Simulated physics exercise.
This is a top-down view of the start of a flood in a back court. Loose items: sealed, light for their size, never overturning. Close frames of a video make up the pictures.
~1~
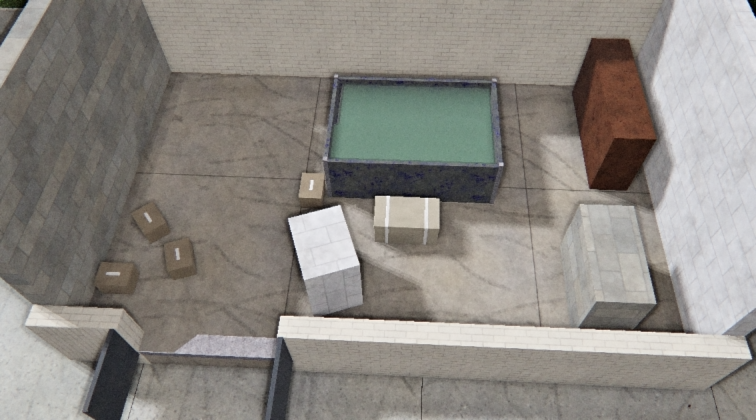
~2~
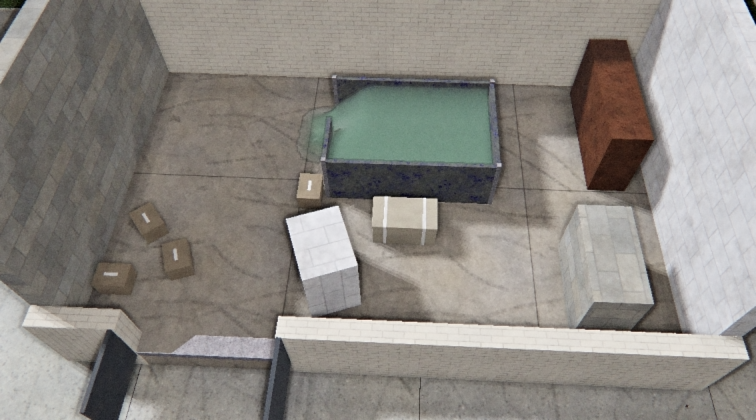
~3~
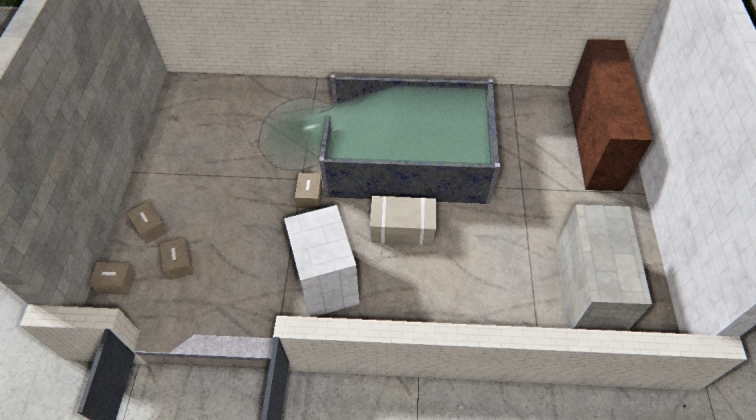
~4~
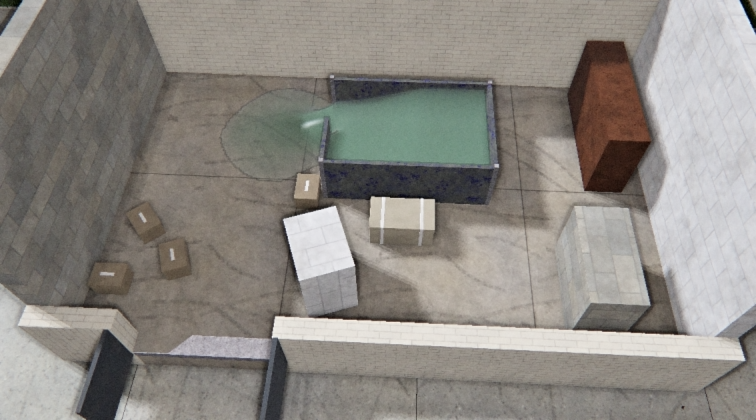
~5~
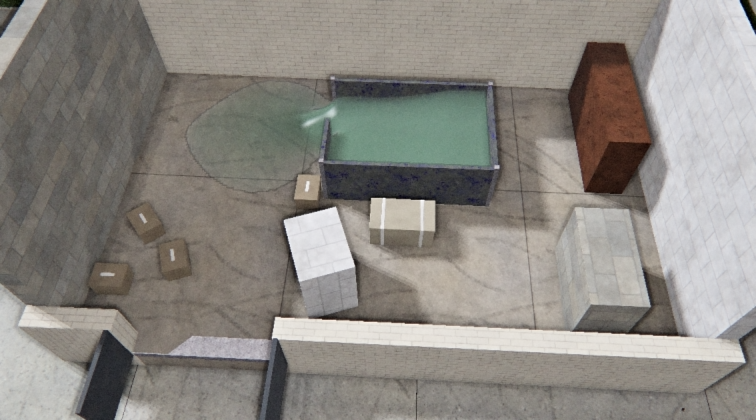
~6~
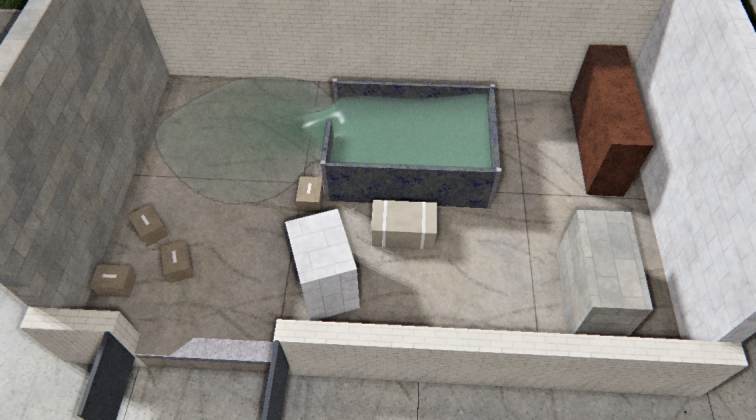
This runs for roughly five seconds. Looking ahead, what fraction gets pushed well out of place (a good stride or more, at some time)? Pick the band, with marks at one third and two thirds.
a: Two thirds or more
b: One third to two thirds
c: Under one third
(b) One third to two thirds.
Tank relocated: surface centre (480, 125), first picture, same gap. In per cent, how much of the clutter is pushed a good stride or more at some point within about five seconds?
About 80 in a hundred.
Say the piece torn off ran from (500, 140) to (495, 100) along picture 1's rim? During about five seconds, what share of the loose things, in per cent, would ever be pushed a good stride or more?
I'd put it around 0 percent.
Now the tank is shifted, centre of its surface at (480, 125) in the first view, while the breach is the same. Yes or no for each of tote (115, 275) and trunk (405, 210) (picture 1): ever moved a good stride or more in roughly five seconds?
Respectively: Got displaced that much and lacked the distance.
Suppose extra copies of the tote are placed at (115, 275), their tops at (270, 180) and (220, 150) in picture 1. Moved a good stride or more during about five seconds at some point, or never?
Taking the two as listed, the first stopped before it and the second reached the mark.
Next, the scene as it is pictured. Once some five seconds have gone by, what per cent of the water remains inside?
Looks like about 88 per cent of the water.
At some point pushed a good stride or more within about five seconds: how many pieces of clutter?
The figure is 3.
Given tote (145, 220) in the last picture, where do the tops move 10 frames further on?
My guess is roughly (132, 264).
A moment on, 0 of 5 are well off their spots; 0 afloat.
Next, 1 of 5 are well off their spots; 1 afloat.
Later, 3 of 5 are well off their spots; 2 afloat.
In the end, 3 of 5 are well off their spots, and 3 have been at some point; 2 afloat.
